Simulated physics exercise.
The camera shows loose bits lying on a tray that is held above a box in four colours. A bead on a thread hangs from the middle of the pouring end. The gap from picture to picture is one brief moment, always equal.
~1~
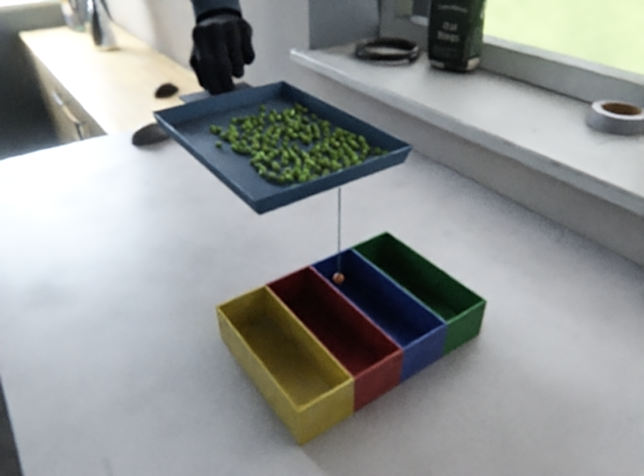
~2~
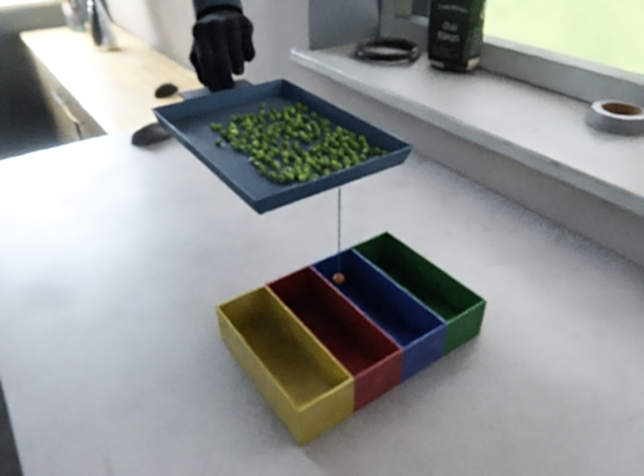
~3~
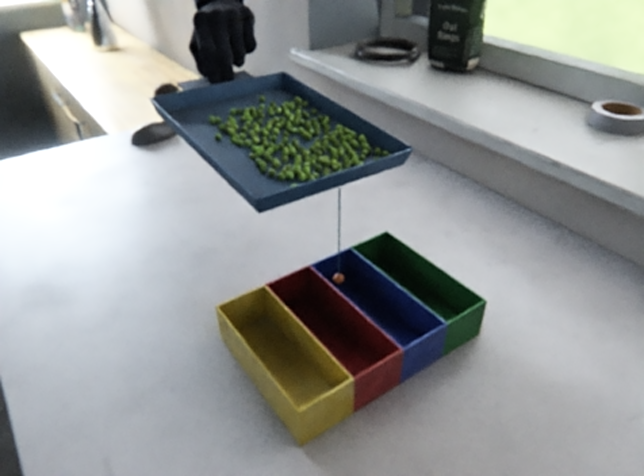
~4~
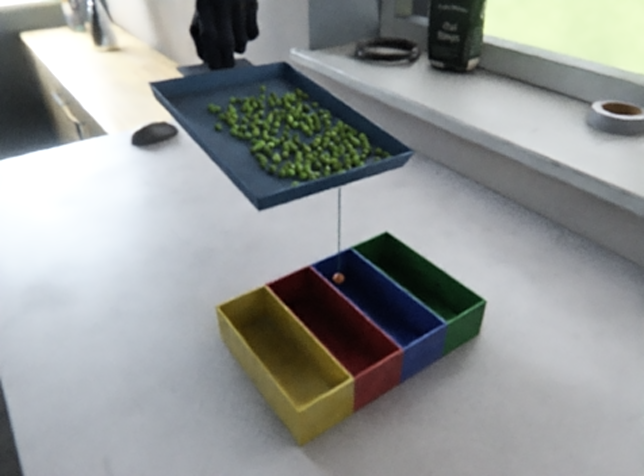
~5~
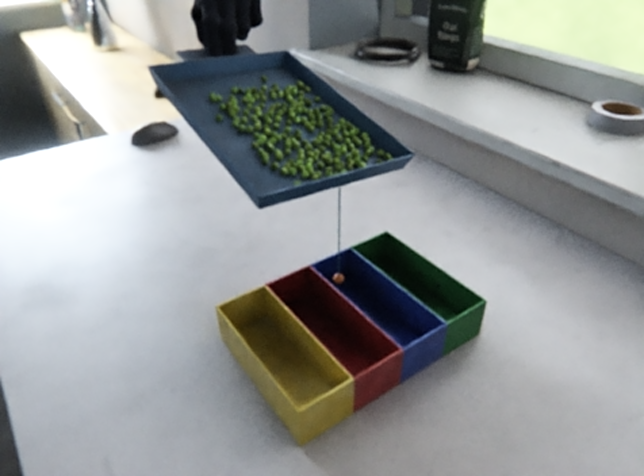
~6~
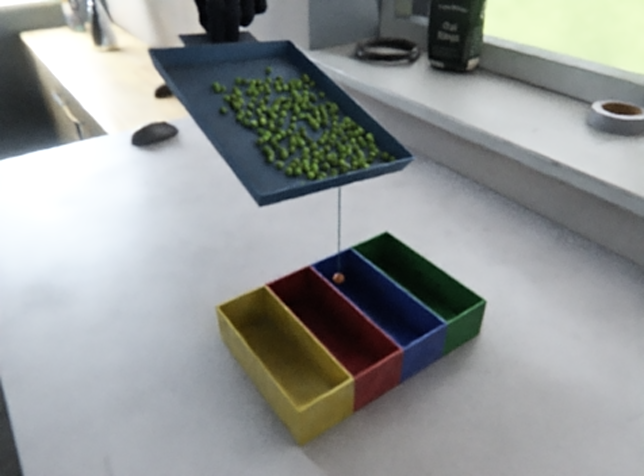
A black-gloved hand held a dark blue tray of small green peas above a box with yellow, red, blue and green sections, then gradually raised the far end, tilting the tray toward the box.
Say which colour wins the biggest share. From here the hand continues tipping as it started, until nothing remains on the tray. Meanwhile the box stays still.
Green wins the biggest share.
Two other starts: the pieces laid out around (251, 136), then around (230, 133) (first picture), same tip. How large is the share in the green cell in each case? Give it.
That would be 80 per cent, and then 70 per cent.
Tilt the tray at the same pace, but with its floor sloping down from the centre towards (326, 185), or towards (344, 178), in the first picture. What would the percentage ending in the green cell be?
10 % then 40 %, roughly.
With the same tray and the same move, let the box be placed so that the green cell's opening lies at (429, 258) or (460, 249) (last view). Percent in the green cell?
The first position comes out at 30 per cent, the other at 0 per cent.
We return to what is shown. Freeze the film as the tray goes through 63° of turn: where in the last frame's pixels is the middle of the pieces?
In the last view, the load is centred near (374, 158).
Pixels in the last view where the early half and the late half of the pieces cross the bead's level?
The early half goes through (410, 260), the late half through (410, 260).
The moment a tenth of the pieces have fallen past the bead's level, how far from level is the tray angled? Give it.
Angle reached: About 75°.
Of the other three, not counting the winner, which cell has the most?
Number two is blue.
Shortly afterwards, tray tipped steeply; all but a few on the tray; only a few in the green cell; only a few in the blue cell; only a few falling or outside the box.
Next, tray tipped past a quarter turn; only a few on the tray; near two thirds in the green cell; a little in the blue cell; only a few in the red cell; a little falling or outside the box.
Some moments later, tray tipped past a quarter turn; the bulk in the green cell; near a quarter in the blue cell; only a few in the red cell; only a few falling or outside the box.
In the end, tray tipped past a quarter turn; the bulk in the green cell; near a quarter in the blue cell; only a few in the red cell; none at all in the yellow cell; only a few outside the box.
